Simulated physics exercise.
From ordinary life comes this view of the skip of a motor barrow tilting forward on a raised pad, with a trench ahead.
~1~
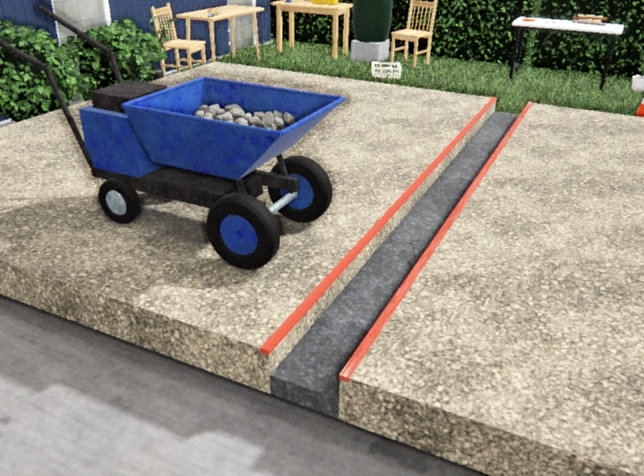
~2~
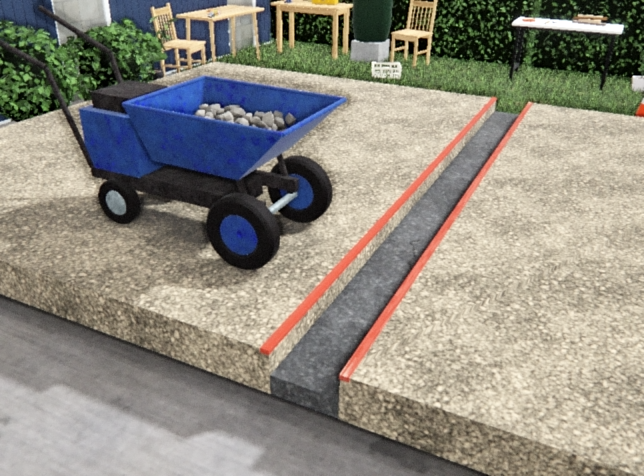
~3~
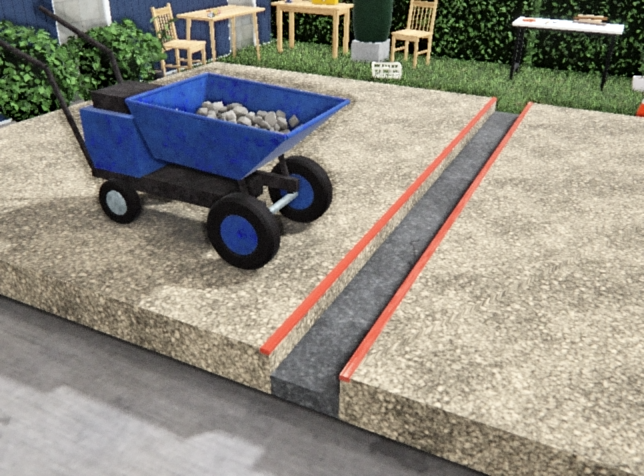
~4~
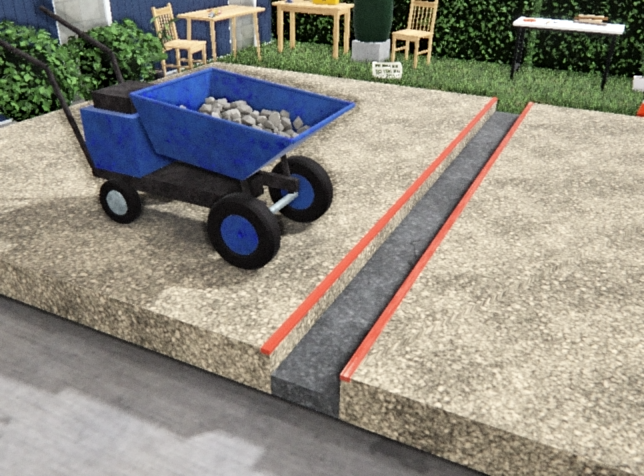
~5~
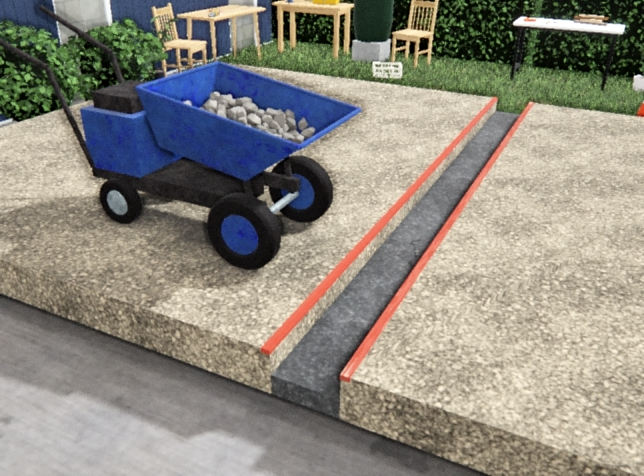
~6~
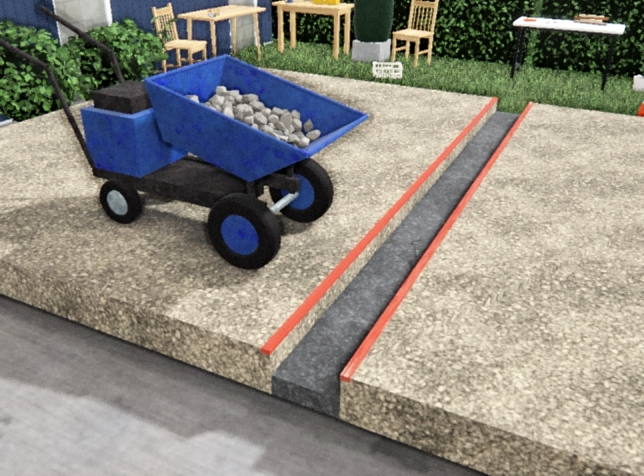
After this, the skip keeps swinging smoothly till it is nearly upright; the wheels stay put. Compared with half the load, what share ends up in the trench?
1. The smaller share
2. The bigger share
Option 2: The bigger share.
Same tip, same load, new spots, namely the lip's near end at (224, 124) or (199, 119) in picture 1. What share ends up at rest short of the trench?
I'd expect close to 20 per cent and then close to 30 per cent.
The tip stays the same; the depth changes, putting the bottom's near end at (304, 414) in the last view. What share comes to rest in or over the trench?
The share would be roughly 80 per cent.
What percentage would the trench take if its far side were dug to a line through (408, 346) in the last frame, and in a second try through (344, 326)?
Roughly 90 percent first and 10 percent second.
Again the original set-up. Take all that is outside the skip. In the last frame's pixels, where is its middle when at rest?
Around (393, 282).
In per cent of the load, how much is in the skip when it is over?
Result: Close to 10 per cent.
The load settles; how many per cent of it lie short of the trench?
It works out to close to 0 per cent.
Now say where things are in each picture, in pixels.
In the first frame, lip of the skip at (281, 134), level; top of the load at (227, 119), broken stones; first edge of the trench at (298, 312); far edge at (372, 335), the trench over half as wide as the skip, and shallow for its width.
In the second frame, lip of the skip at (282, 135), level; top of the load at (220, 120).
In the third frame, lip of the skip at (286, 137), tipped barely; top of the load at (223, 119).
In the fourth frame, lip of the skip at (292, 142), tipped barely; top of the load at (215, 115).
In the fifth frame, lip of the skip at (300, 148), tipped a little; top of the load at (212, 107).
In the sixth frame, lip of the skip at (308, 156), tipped a little; top of the load at (215, 110); first edge of the trench at (299, 312); far edge at (374, 335).
Soon after the last picture, skip tipped steeply; all in the skip.
A little later, skip tipped right over; about two thirds in the skip; about a quarter in or heaped over the trench; a small part beyond it.
Later still, skip tipped right over; a small part in the skip; about two thirds in or heaped over the trench; about a quarter beyond it.
At rest, skip tipped right over; a small part in the skip; about two thirds in or heaped over the trench; about a quarter beyond it.
